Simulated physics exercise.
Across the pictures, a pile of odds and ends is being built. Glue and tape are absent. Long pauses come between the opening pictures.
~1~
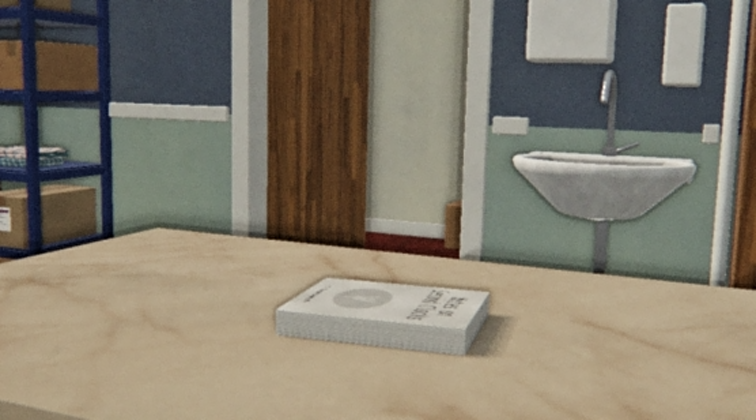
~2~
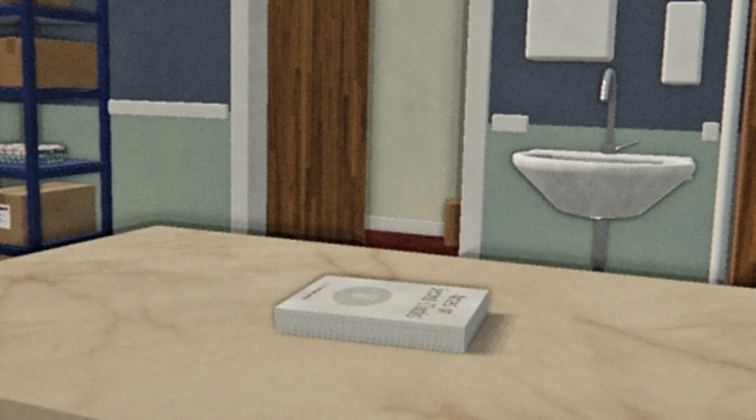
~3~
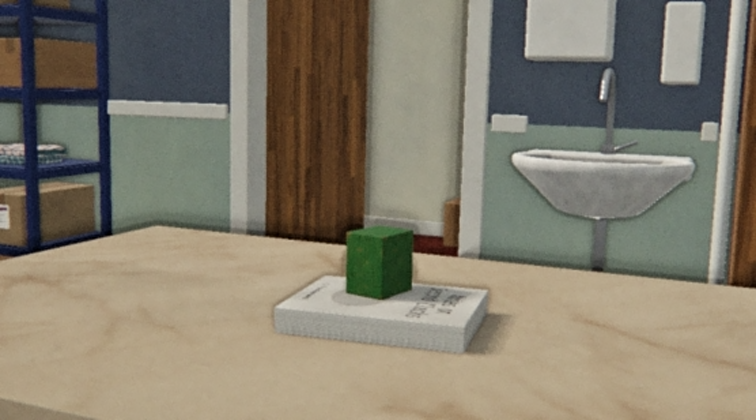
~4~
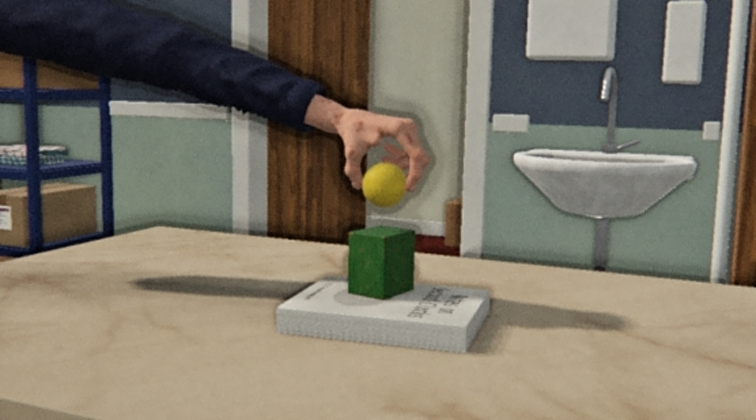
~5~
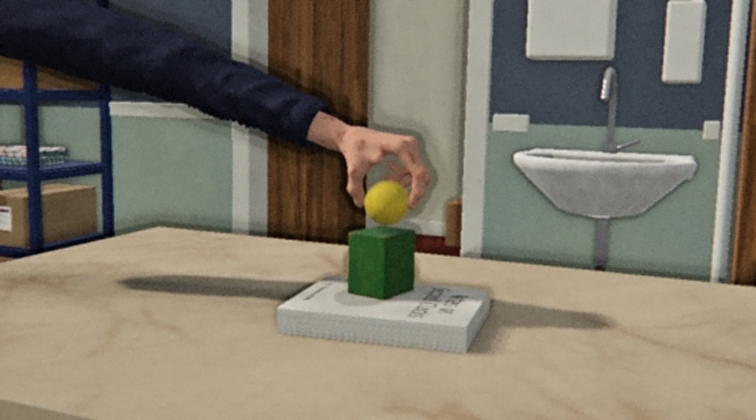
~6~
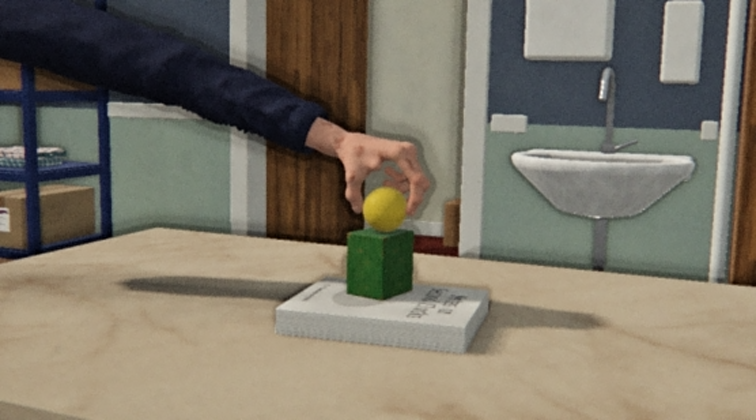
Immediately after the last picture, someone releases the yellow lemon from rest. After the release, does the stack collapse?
It stands.
Then, 0.60 s on from there, no change.
Then, 1.80 s on from there, yellow lemon resting near (385, 210).
In the end, all 3 unmoved. At the end, from the last picture's camera, yellow lemon near (386, 210). The pile stays up.
